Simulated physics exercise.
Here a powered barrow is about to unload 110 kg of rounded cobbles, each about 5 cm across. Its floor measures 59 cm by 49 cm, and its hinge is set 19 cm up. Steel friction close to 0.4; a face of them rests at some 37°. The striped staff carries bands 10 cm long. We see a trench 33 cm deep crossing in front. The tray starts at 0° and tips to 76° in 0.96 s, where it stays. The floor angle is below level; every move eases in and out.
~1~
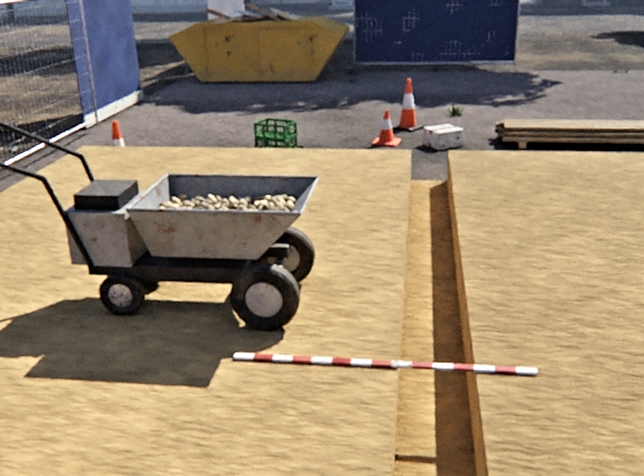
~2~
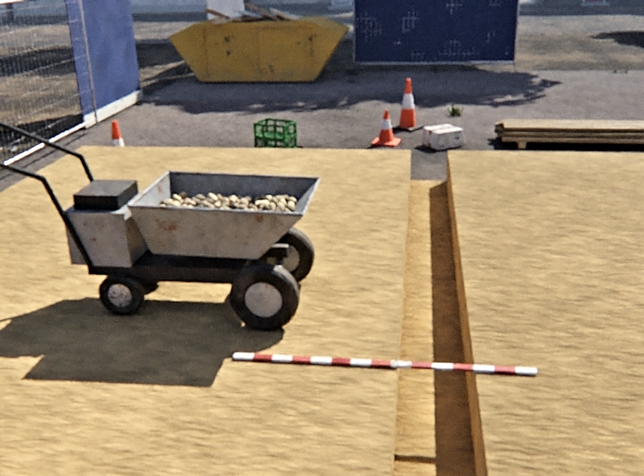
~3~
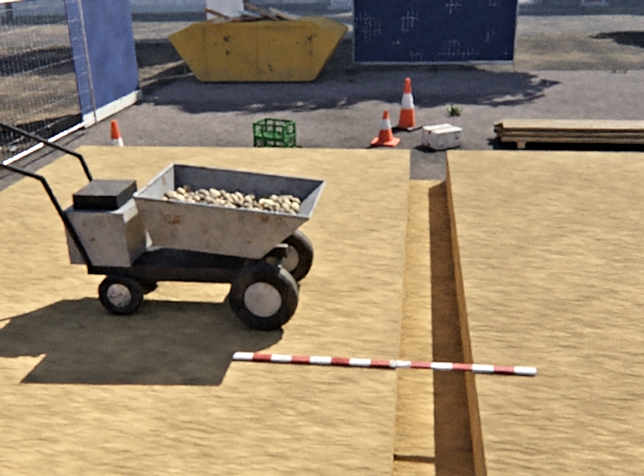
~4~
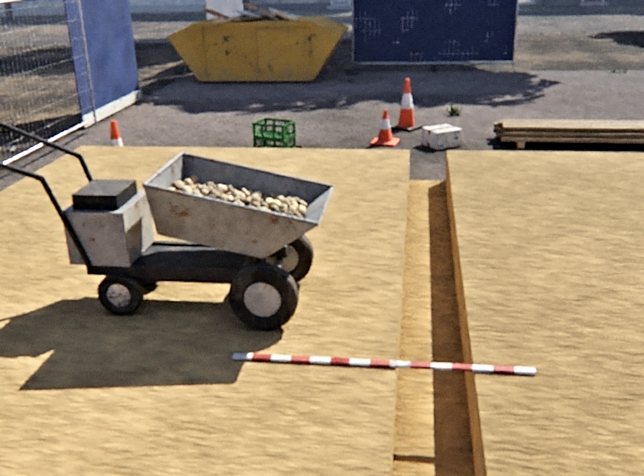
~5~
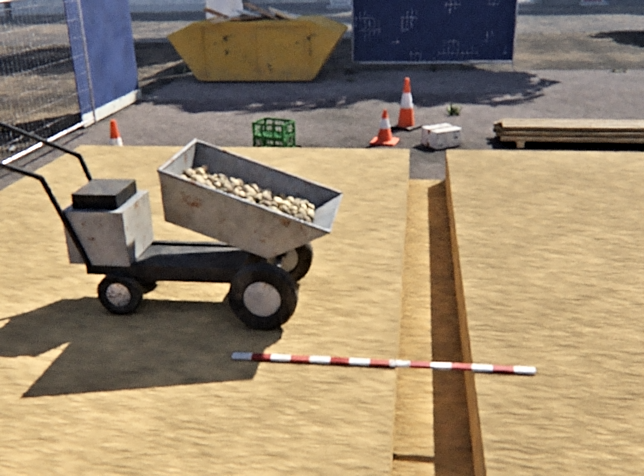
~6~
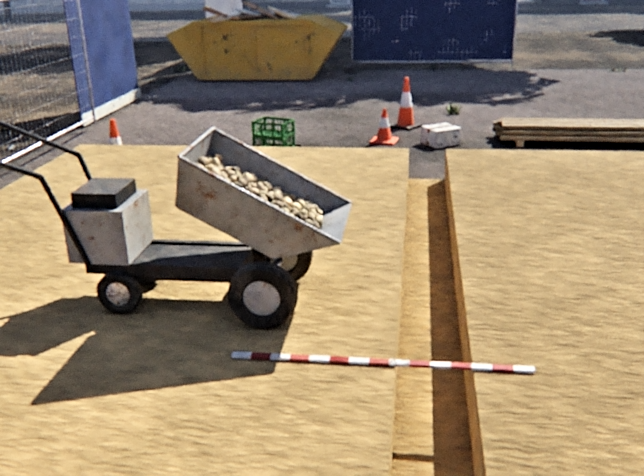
On a sandy building site, a powered barrow's tray of cobbles tilts steadily toward the right.
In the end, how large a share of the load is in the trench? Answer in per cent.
A share of roughly 69 %.
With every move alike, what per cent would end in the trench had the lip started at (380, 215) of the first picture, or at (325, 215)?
I'd expect close to 55 per cent at the first and 100 per cent at the second.
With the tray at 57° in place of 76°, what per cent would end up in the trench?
About 55%.
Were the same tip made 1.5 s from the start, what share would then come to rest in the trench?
It would be near 65 percent.
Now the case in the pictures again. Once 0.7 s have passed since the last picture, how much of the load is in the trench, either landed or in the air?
At that moment: Approx. 25 %.
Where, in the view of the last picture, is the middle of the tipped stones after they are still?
The tipped stones centre close to (428, 348).
Then, 0.3 s after the last picture the floor is at 64°, 100 % in the tray; the foremost stones are at (356, 272).
Then, 0.7 s after the last picture the floor is at 76°, 59 % in the tray, 17 % short of the trench, 24 % in the trench; the foremost stones are at (456, 337).
Then, 1.0 s after the last picture the floor is at 76°, 18 % in the tray, 21 % short of the trench, 61 % in the trench; the foremost stones are at (469, 349).
Then, 3.0 s after the last picture the floor is at 76°, 10 % in the tray, 21 % short of the trench, 69 % in the trench; the foremost stones are at (475, 345).
